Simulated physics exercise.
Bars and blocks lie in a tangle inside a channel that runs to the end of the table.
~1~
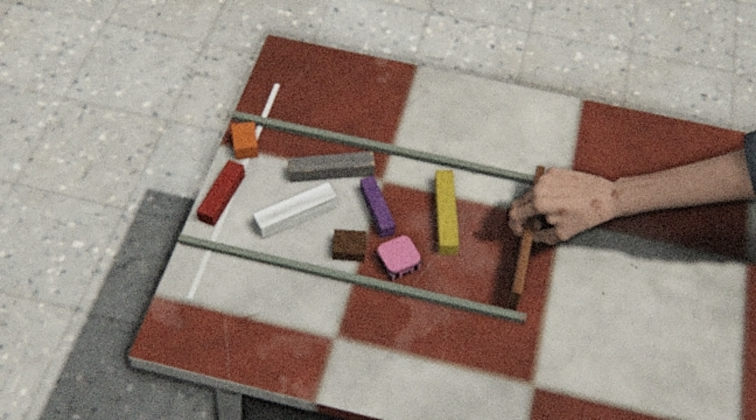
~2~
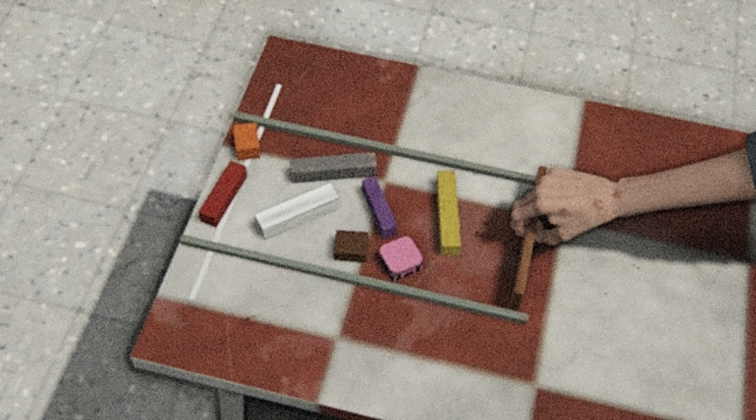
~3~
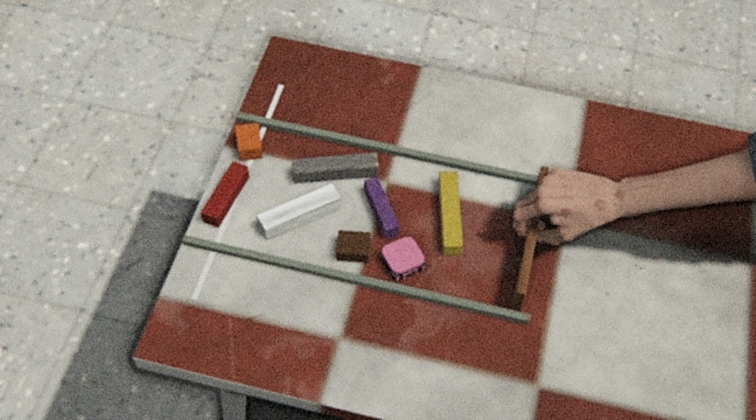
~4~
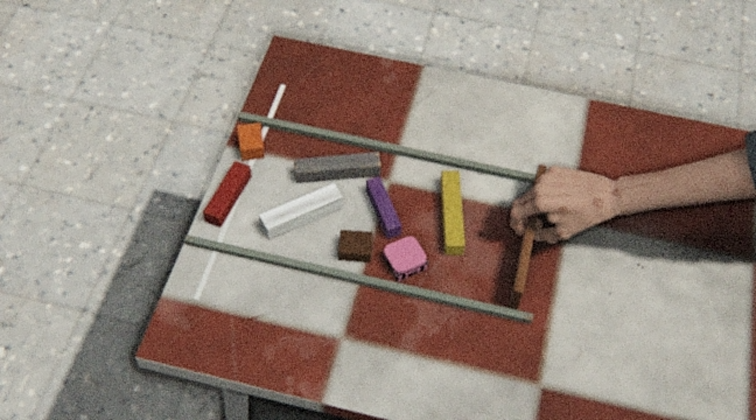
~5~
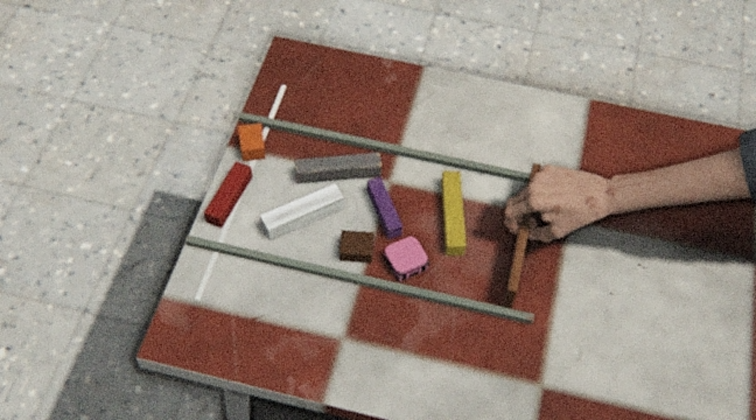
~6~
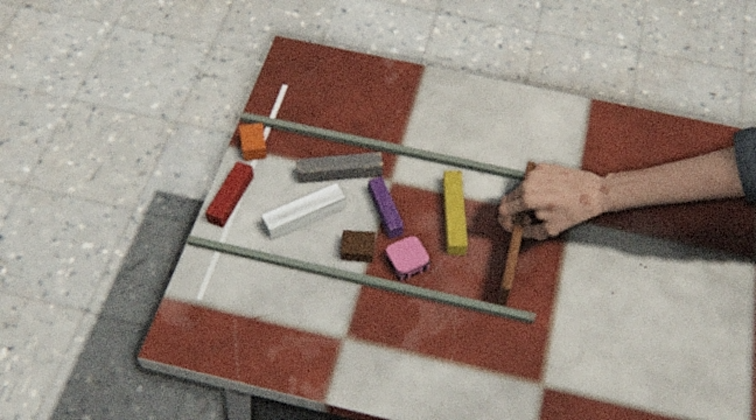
A hand held a wooden board upright on a checkered table, then slid it slightly left toward the yellow bar, while the colourful bars and blocks between two thin rails lay still.
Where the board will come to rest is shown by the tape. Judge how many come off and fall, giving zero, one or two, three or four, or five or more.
The number gone is large: Five or more.
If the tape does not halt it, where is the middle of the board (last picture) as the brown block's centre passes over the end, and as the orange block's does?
The brown block gives roughly (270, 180), the orange block roughly (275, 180).
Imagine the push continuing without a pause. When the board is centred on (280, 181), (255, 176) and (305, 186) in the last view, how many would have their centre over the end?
Counts per position: 1 / 5 / 1.
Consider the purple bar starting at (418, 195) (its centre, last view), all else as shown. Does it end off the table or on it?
It remains in place.
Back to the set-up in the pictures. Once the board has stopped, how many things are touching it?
The count in contact is 2.
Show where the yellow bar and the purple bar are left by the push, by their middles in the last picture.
The yellow bar settles near (242, 164); as for the purple bar, near (223, 169).
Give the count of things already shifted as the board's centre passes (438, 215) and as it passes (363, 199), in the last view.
That gives 2 for the first and 6 for the second.
A little later, none off yet; red bar at rest near (230, 194); orange block at rest near (253, 142); white stick at rest near (304, 211).
Next, none off yet; red bar shifted a little near (217, 194); orange block at rest near (253, 142); white stick shifted a little near (256, 201).
When it is over, the number that fall off is five or more; down, brown block, grey bar, white stick, orange block and red bar.
